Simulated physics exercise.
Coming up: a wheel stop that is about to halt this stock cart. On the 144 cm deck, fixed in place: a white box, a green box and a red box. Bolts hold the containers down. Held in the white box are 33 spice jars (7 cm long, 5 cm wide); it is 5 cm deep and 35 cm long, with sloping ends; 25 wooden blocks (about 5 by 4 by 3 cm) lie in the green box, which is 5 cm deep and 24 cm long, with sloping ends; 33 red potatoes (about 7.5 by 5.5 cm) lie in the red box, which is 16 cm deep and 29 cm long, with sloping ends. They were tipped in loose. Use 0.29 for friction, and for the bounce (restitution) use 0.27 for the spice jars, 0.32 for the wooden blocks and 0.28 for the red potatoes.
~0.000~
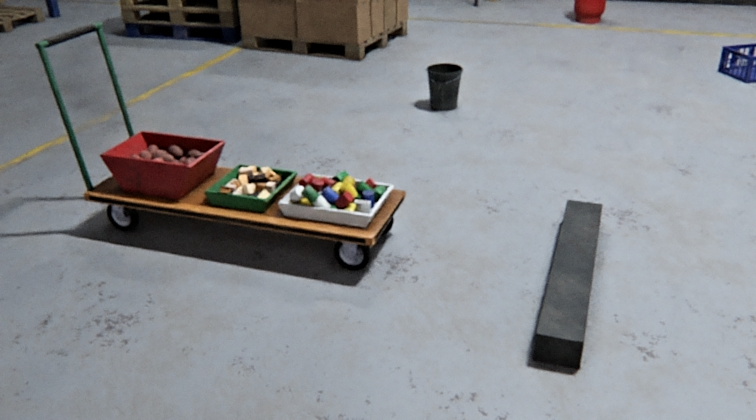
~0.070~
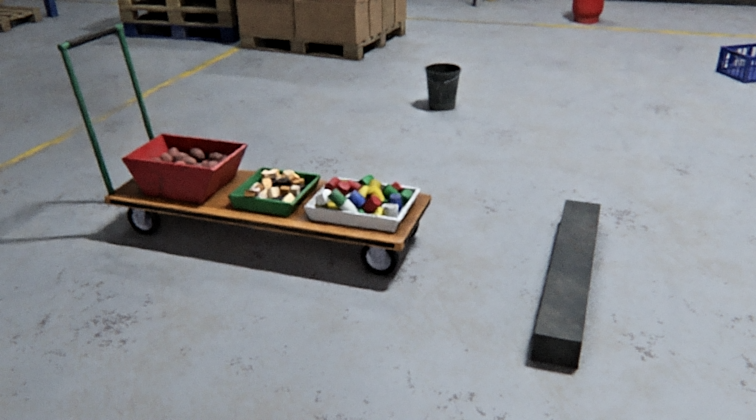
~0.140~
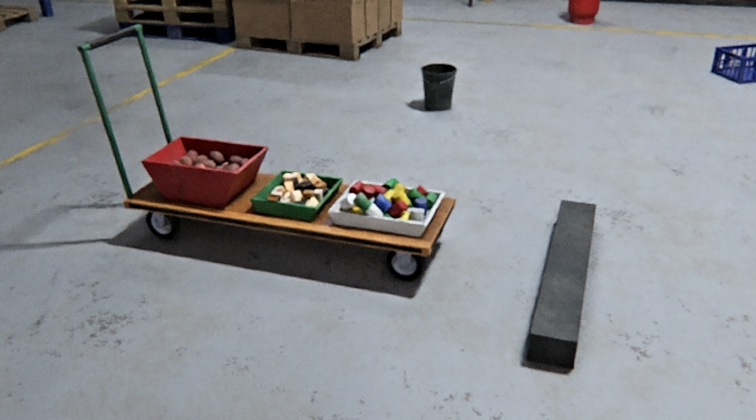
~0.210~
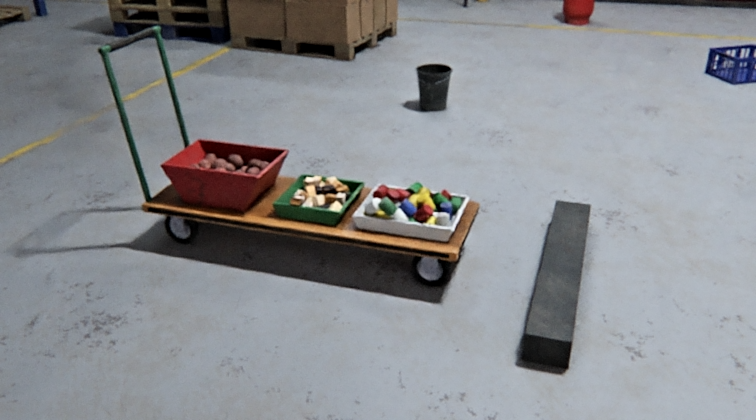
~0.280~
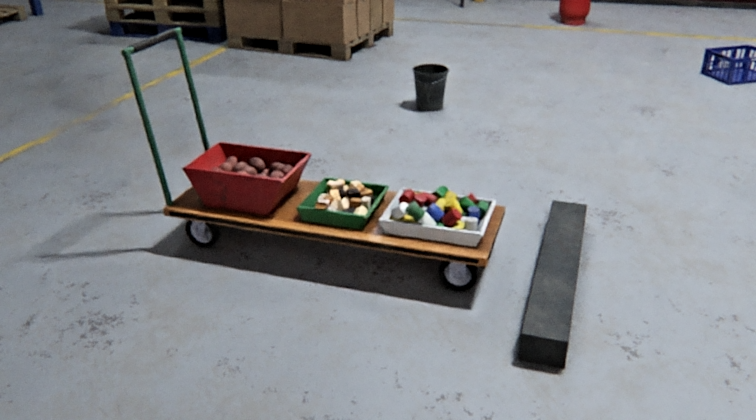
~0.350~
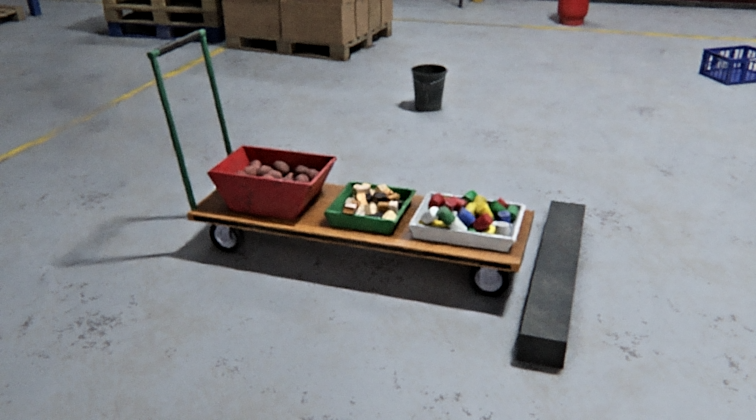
A flat wooden stock cart with a green handle stands on a worn grey warehouse floor, seen from above and to one side, with stacked cardboard boxes, a dark bucket and a blue crate behind. It carries a red box of potatoes at left, a green box of wooden blocks and a white box of colourful jars, facing a dark bar at right. The cart rolls steadily rightward, closing the gap to the bar, while the camera pans slightly.
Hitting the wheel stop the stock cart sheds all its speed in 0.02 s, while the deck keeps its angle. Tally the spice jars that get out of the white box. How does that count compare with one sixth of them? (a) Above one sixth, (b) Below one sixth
a.
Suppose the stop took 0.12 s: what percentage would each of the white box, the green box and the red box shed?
In that case white box 30, green box 10, red box 0 per cent.
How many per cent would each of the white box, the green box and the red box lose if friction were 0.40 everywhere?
In that setup white box sheds 30 percent, green box sheds 30 percent, and red box sheds 0 percent.
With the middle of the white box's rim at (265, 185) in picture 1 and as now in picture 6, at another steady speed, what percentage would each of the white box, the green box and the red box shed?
Under that change it'd be white box at 60, green box at 40 and red box at 10 percent.
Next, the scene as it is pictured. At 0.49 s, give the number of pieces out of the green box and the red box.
Estimate at that time - green box 0, red box 0, give or take.
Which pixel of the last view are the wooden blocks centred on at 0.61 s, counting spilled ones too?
(412, 209).
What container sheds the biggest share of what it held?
That would be the white box.
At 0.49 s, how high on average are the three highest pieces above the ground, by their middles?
Their middles average near 38 cm high.
After 0.39 s, contact.
After 0.49 s, white box 30 in, 3 out, green box 25 in, 0 out and red box 33 in, 0 out.
After 0.61 s, white box 25 in, 8 out, green box 21 in, 4 out and red box 33 in, 0 out.
After 0.84 s, white box 19 in, 14 out, green box 17 in, 8 out and red box 33 in, 0 out.
Outcome (at 1.34 s), white box 19 in, 14 out, green box 17 in, 8 out and red box 33 in, 0 out. Asked share, 14 of 33, 42 per cent.
